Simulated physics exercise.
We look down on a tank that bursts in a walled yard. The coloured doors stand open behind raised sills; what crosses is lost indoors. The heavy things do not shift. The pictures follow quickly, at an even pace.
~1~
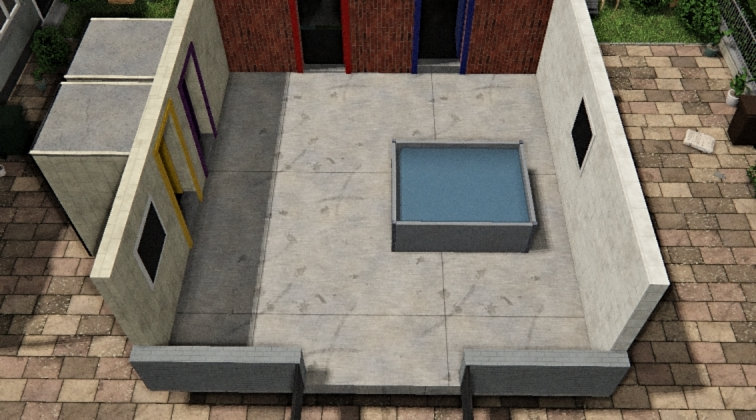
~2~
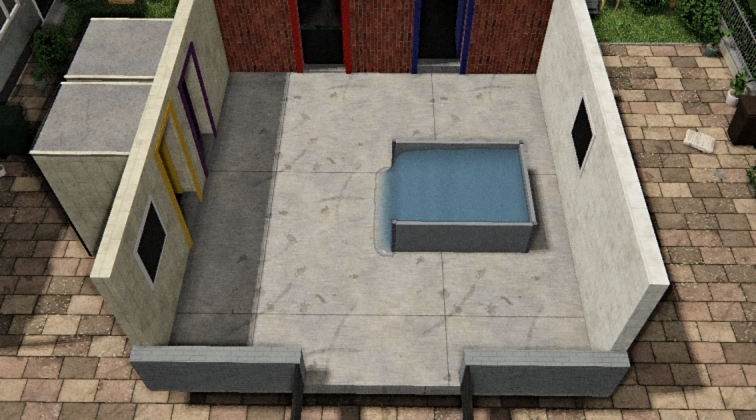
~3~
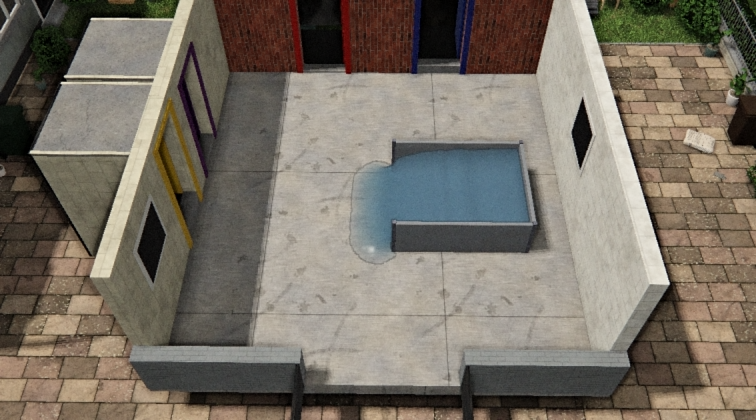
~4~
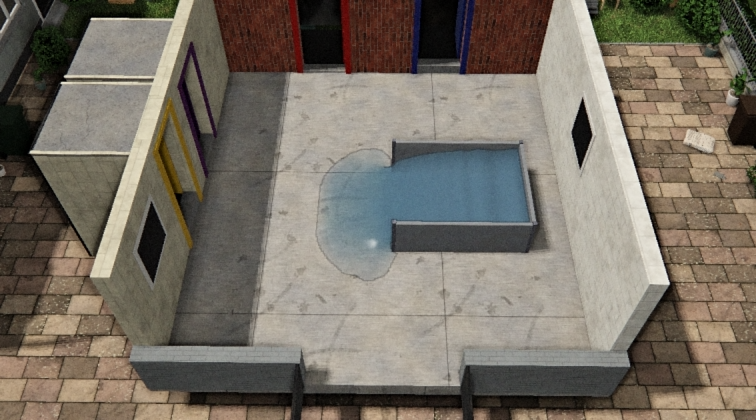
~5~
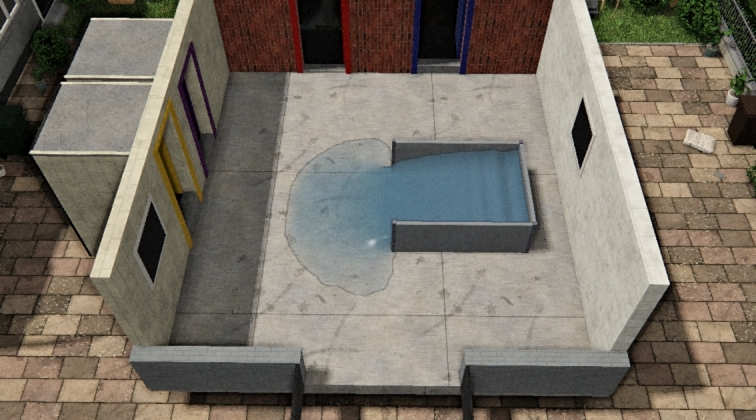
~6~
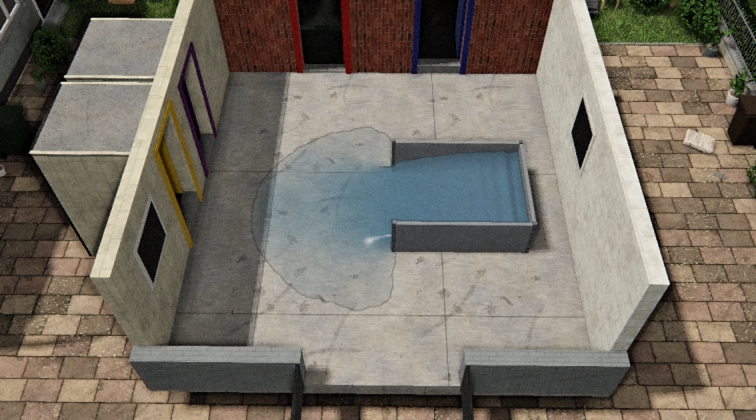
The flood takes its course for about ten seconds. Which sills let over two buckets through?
One by one: The blue door holds within the limit; the red door floods; the yellow door holds within the limit; the purple door floods.
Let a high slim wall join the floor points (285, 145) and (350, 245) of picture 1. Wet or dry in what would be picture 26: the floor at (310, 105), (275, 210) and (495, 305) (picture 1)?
As listed: Awash, not flooded, no water.
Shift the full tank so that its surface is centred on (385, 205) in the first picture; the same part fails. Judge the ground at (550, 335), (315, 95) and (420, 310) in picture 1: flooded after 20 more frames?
In turn: Clear, covered, awash.
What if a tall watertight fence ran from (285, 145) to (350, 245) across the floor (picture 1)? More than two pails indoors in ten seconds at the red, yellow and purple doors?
One by one: Red door takes more, yellow door stays under, purple door holds.
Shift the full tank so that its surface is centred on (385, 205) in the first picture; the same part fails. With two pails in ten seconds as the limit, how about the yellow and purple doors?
In short: The yellow one floods; the purple one is over.
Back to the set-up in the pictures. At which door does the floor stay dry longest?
Last comes the blue one.
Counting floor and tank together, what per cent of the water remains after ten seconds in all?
Close to 88 %.
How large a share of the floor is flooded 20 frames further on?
Close to 45 %.
A moment on, water covers 35 % of the floor; the blue door not reached, the red door not reached, the yellow door wet at the sill, nothing in, the purple door wet at the sill, nothing in.
Next, water covers 45 % of the floor; the blue door not reached, the red door not reached, the yellow door wet at the sill, nothing in, the purple door over two buckets in.
Then, water covers 45 % of the floor; the blue door not reached, the red door wet at the sill, nothing in, the yellow door under two buckets in, the purple door over two buckets in.
Later, water covers 95 % of the floor; the blue door wet at the sill, nothing in, the red door over two buckets in, the yellow door under two buckets in, the purple door over two buckets in.
In the end, water covers 100 % of the floor; the blue door wet at the sill, nothing in, the red door over two buckets in, the yellow door under two buckets in, the purple door over two buckets in.
